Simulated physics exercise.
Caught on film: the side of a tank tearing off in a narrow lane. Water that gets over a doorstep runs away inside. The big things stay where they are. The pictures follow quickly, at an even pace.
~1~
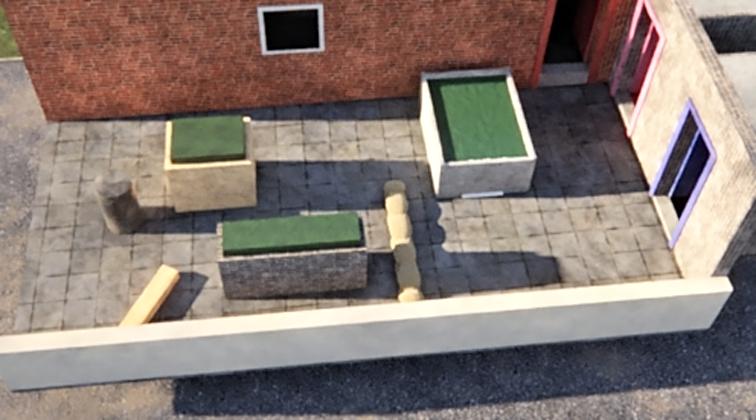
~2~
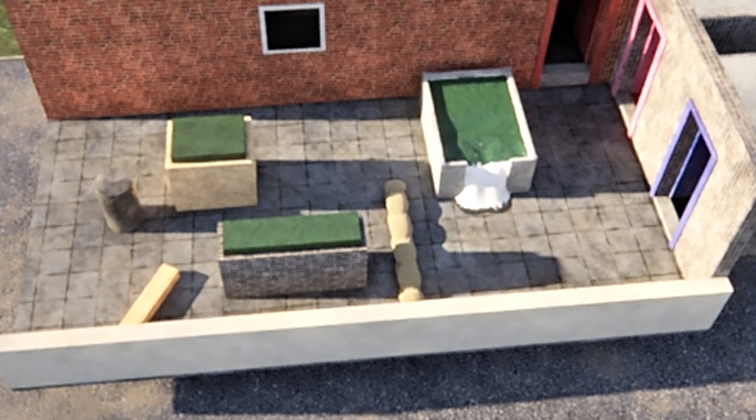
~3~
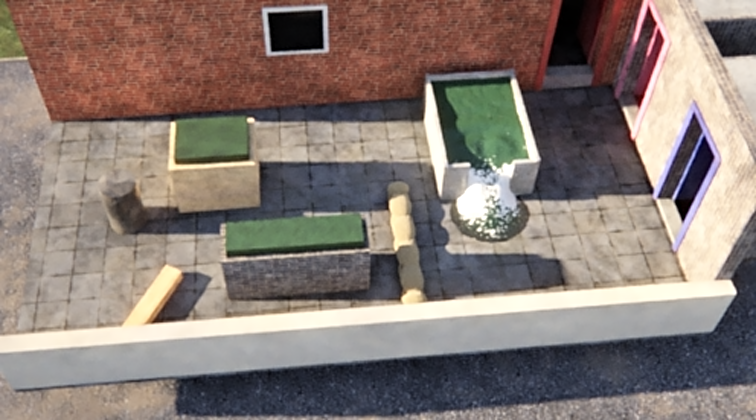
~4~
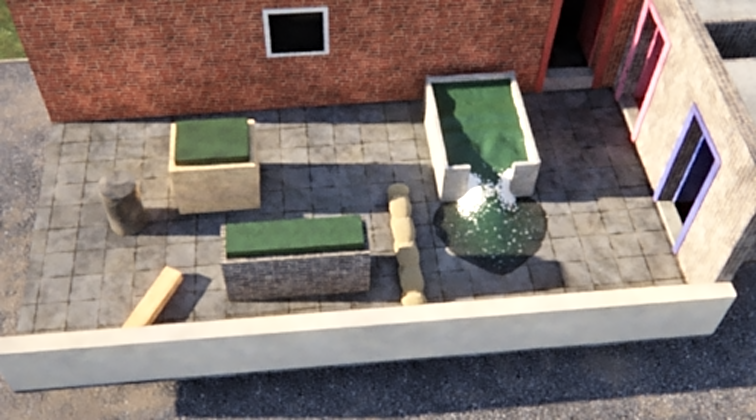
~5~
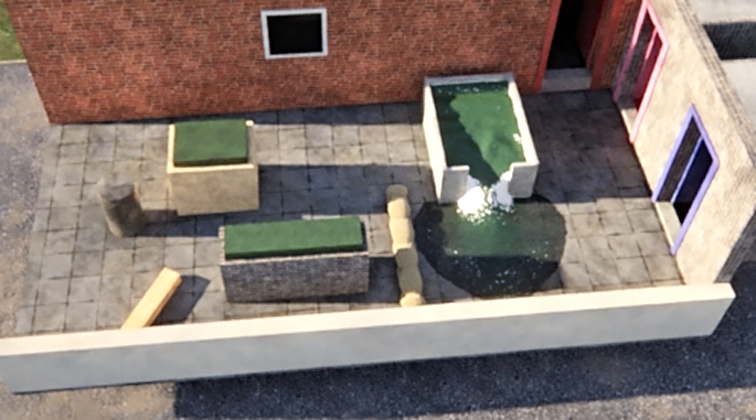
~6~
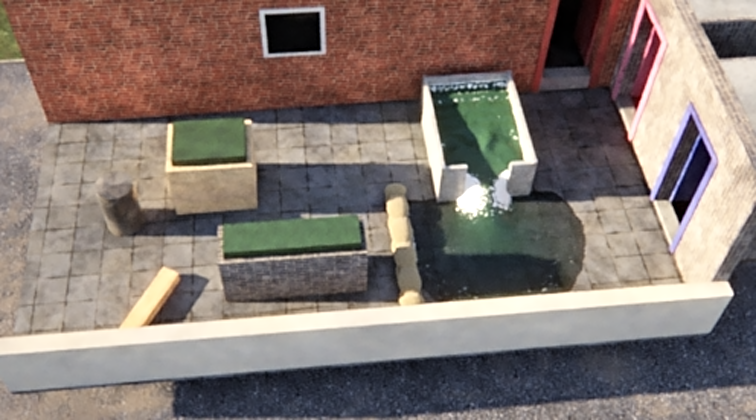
A narrow paved lane, seen from high above by a nearly still camera, lies between a red brick building and a low pale wall, with pink and purple doorways at right. Green-topped tan and grey blocks stand left of a pale tank of green water, past a tan, lumpy column. The tank's near side breaks open, white water gushes out, and a dark pool spreads forward and sideways, passing behind the low wall.
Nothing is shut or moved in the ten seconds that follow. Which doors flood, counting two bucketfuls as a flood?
The red door admits no more than that; the pink door admits no more than that; the blue door lets in a lot.
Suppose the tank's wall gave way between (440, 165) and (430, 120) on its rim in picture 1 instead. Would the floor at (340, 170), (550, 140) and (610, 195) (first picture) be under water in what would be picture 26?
In turn: Covered, free of water, clear.
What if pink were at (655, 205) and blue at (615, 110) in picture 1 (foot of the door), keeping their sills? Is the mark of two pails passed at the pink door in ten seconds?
My reading: Pink is under.
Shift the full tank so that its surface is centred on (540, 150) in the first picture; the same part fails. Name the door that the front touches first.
First comes the one in blue.
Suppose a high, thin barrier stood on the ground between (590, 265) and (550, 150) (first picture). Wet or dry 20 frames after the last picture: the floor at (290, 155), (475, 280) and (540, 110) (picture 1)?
In that order: No water, wet, dry.
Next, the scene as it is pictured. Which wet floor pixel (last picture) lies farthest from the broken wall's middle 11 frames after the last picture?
Roughly at (238, 348).
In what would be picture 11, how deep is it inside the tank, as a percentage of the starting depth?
Roughly 68 per cent.
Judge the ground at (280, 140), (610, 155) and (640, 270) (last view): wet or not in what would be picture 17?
In that order: Clear, clear, under water.
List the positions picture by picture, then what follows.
The first frame shows the tank at (476, 118) is whole and still.
In the second frame, water pours out at (485, 181) and has run to (467, 210).
In the third frame, water pours out at (487, 185) and has run to (503, 237).
In the fourth frame, the front is at (498, 269), out from the gap at (487, 187).
In the fifth frame, the front is at a hidden place, out from the gap at (486, 188).
In the sixth frame, the front is at a hidden place, out from the gap at (485, 186).
A moment on, water covers 20 % of the floor; the red door not reached, the pink door not reached, the blue door not reached.
Next, water covers 25 % of the floor; the red door not reached, the pink door not reached, the blue door not reached.
Then, water covers 35 % of the floor; the red door not reached, the pink door not reached, the blue door under two buckets in.
Later, water covers 50 % of the floor; the red door wet at the sill, nothing in, the pink door wet at the sill, nothing in, the blue door over two buckets in.
In the end, water covers 75 % of the floor; the red door wet at the sill, nothing in, the pink door wet at the sill, nothing in, the blue door over two buckets in.
